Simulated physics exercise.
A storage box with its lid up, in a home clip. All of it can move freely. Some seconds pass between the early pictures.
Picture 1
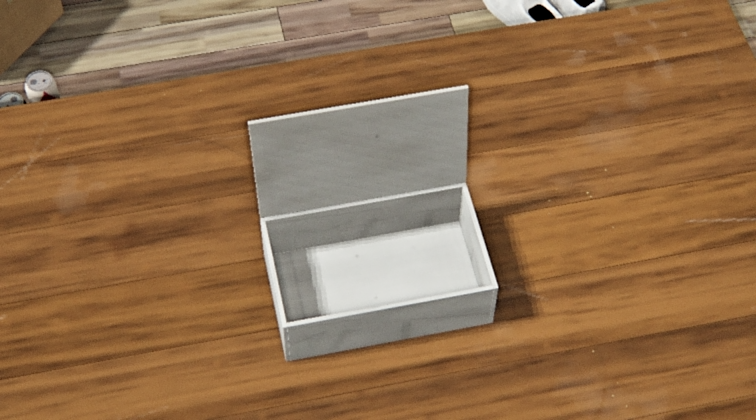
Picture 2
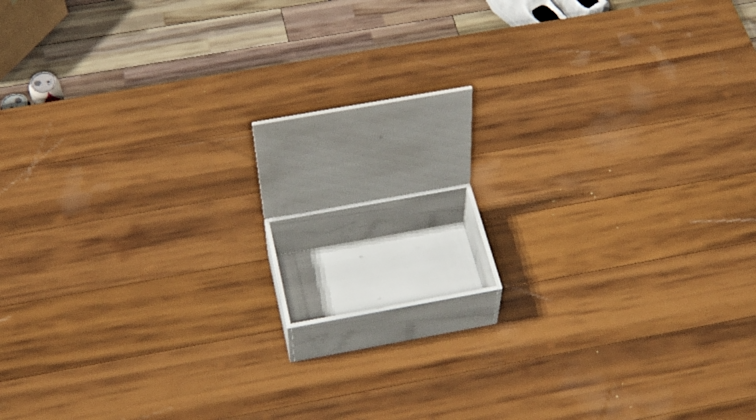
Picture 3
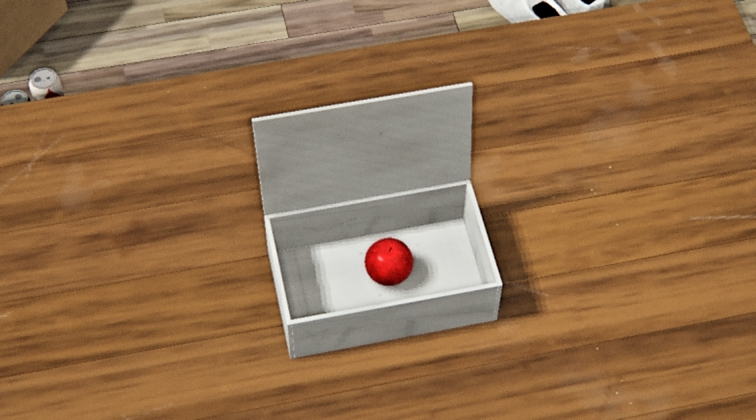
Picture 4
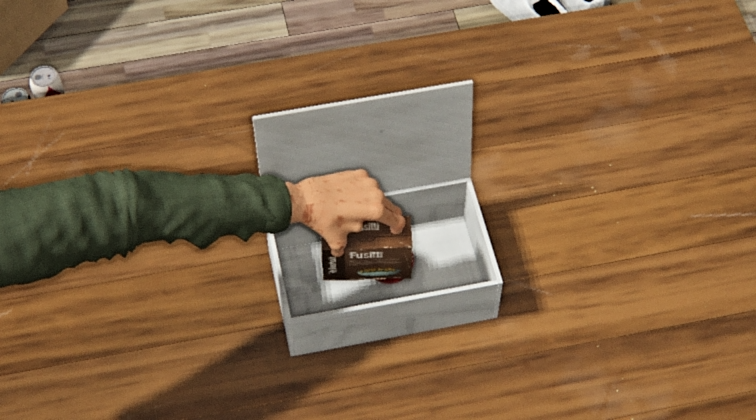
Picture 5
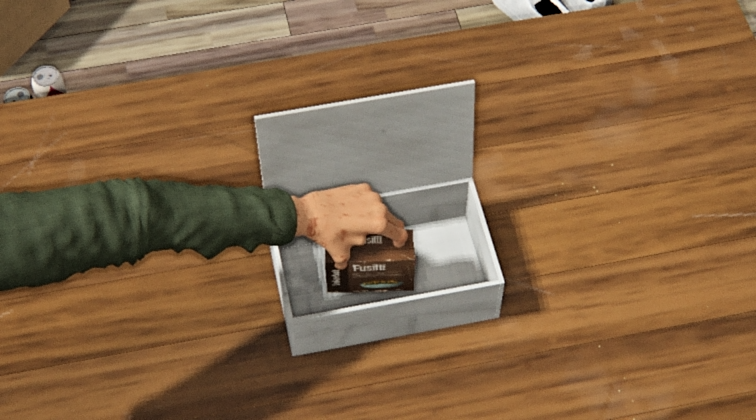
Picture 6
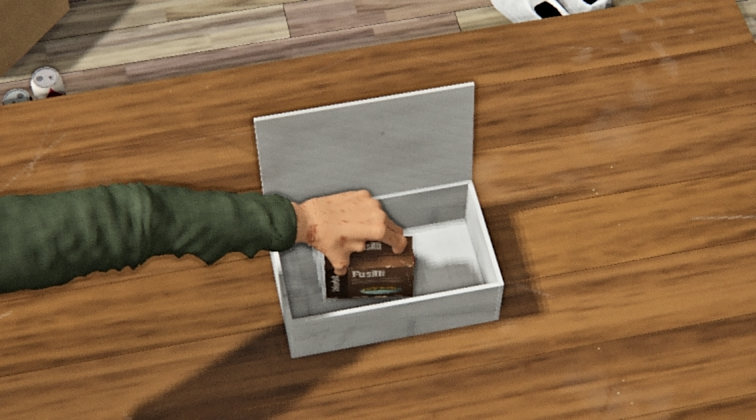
A hand lowers a brown packet into an open box after a red apple appears inside.
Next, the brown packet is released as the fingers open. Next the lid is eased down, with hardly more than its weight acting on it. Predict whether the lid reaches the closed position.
It does reach it.
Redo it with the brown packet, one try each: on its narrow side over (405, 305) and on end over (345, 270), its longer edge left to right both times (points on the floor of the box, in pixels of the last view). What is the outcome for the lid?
For the first packing it seals the box, and for the second it cannot come down.
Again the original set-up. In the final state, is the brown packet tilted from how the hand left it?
Looking at the last picture, it is left as set.
Then, 0.90 s on from there, lid starting down; brown packet shifted about its own width near (372, 294); red apple shifted a little.
Then, 1.60 s on from there, lid 52° above the rim; brown packet shifted about its own width near (372, 294); red apple shifted a little.
Then, 1.90 s on from there, lid 16° above the rim; brown packet shifted about its own width near (372, 294); red apple shifted a little.
In the end, lid shut; moved from the start, brown packet; red apple unmoved. At the end, from the last picture's camera, brown packet near (372, 294).
